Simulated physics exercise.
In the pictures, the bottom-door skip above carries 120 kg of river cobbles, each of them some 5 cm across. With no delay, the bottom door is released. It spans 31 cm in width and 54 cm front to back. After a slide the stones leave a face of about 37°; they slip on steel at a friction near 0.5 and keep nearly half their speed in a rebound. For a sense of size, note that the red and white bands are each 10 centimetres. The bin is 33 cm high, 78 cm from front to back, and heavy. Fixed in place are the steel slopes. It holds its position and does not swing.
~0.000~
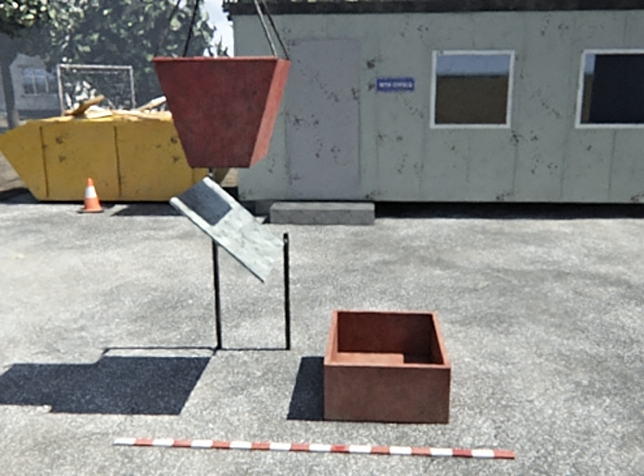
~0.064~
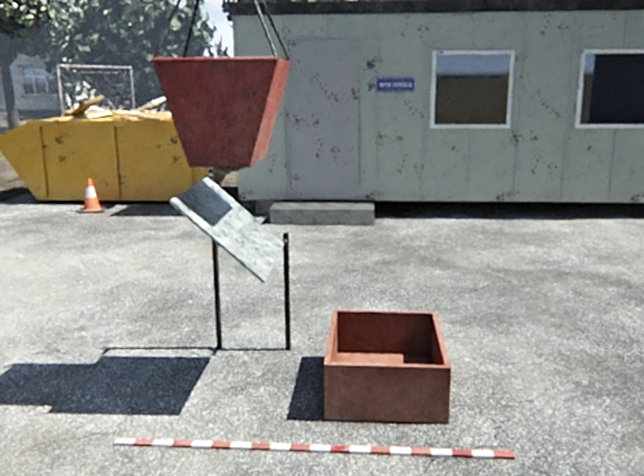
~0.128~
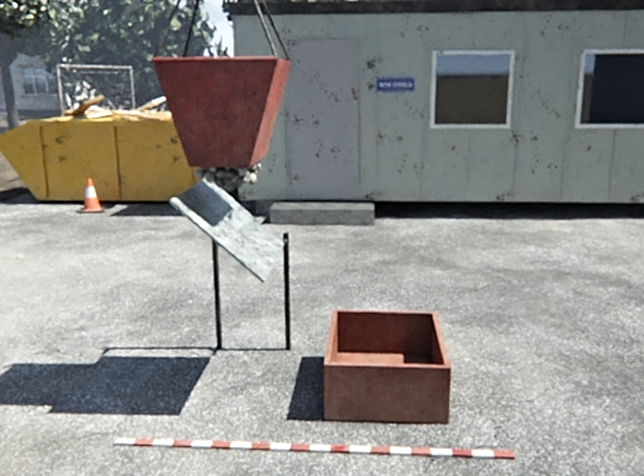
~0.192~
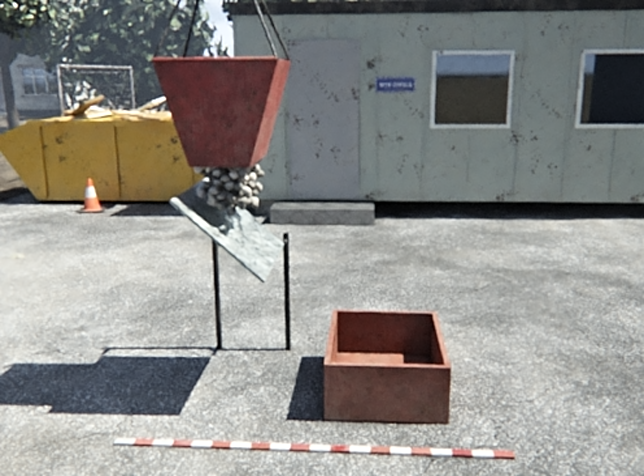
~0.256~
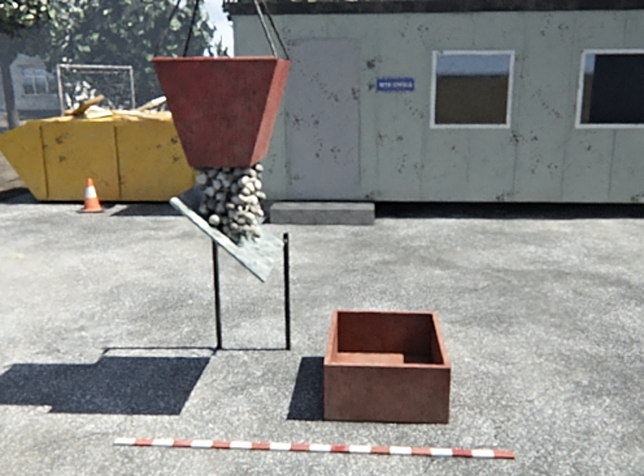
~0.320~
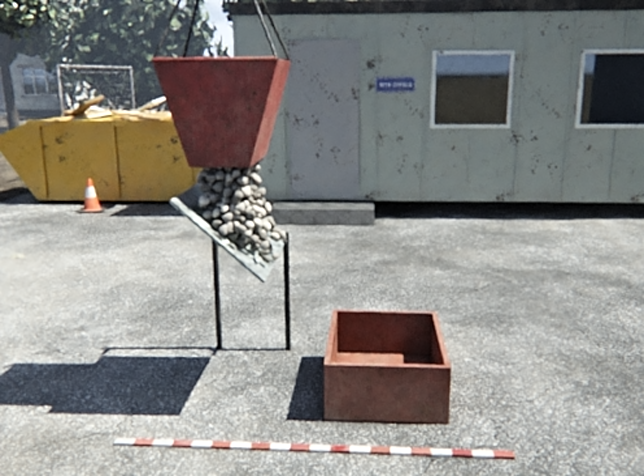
At first, a red skip hangs above a tilted grey slab on thin black legs, with an open, empty red box on the ground to the right. Pale rounded stones begin dropping from the skip's underside, then pour out in a thickening clump that spreads down over the slab toward its lower right edge.
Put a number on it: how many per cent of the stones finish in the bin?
Around 48 per cent finish in the bin.
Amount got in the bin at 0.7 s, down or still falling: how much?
Roughly 15 percent.
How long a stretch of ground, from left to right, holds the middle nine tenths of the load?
Roughly 100 cm.
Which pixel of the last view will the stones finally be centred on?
Centre at rest: Around (368, 377).
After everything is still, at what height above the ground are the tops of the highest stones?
Max stone height at rest approx 20 cm.
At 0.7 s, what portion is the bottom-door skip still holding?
I'd put it near 0 per cent.
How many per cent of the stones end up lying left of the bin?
Share of load: Near 35 %.
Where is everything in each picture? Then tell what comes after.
In the first picture, the outlet is at (219, 157); nothing has dropped yet.
In the second picture, the outlet is at (219, 157); 4 % is out.
In the third picture, the outlet is at (219, 157); 12 % is out, the lowest stones still above the rim at (239, 181), 125 cm up.
In the fourth picture, the outlet is at (219, 157); 22 % is out, the lowest stones still above the rim at (240, 205), 111 cm up.
In the fifth picture, the outlet is at (219, 157); 36 % is out, the lowest stones still above the rim at (252, 228), 96 cm up.
In the sixth picture, the outlet is at (219, 157); 51 % is out, the lowest stones still above the rim at (269, 249), 86 cm up.
After 0.7 s, 0 % in the bottom-door skip, 31 % on the steel, 50 % falling or lying left of the bin, 16 % falling or lying in the bin, 2 % falling or lying beside or right of the bin; the stones farthest right are at (410, 360).
After 1.1 s, 0 % in the bottom-door skip, 38 % falling or lying left of the bin, 46 % falling or lying in the bin, 16 % falling or lying beside or right of the bin; the stones farthest right are at (440, 368).
After 1.7 s, 0 % in the bottom-door skip, 33 % falling or lying left of the bin, 48 % falling or lying in the bin, 19 % falling or lying beside or right of the bin; the stones farthest right are at (542, 418).
After 2.6 s, 0 % in the bottom-door skip, 33 % falling or lying left of the bin, 48 % falling or lying in the bin, 19 % falling or lying beside or right of the bin; the stones farthest right are at (562, 420).
After 4.5 s, 0 % in the bottom-door skip, 33 % left of the bin, 48 % in the bin, 19 % beside or right of the bin; the stones farthest right are at (562, 420).
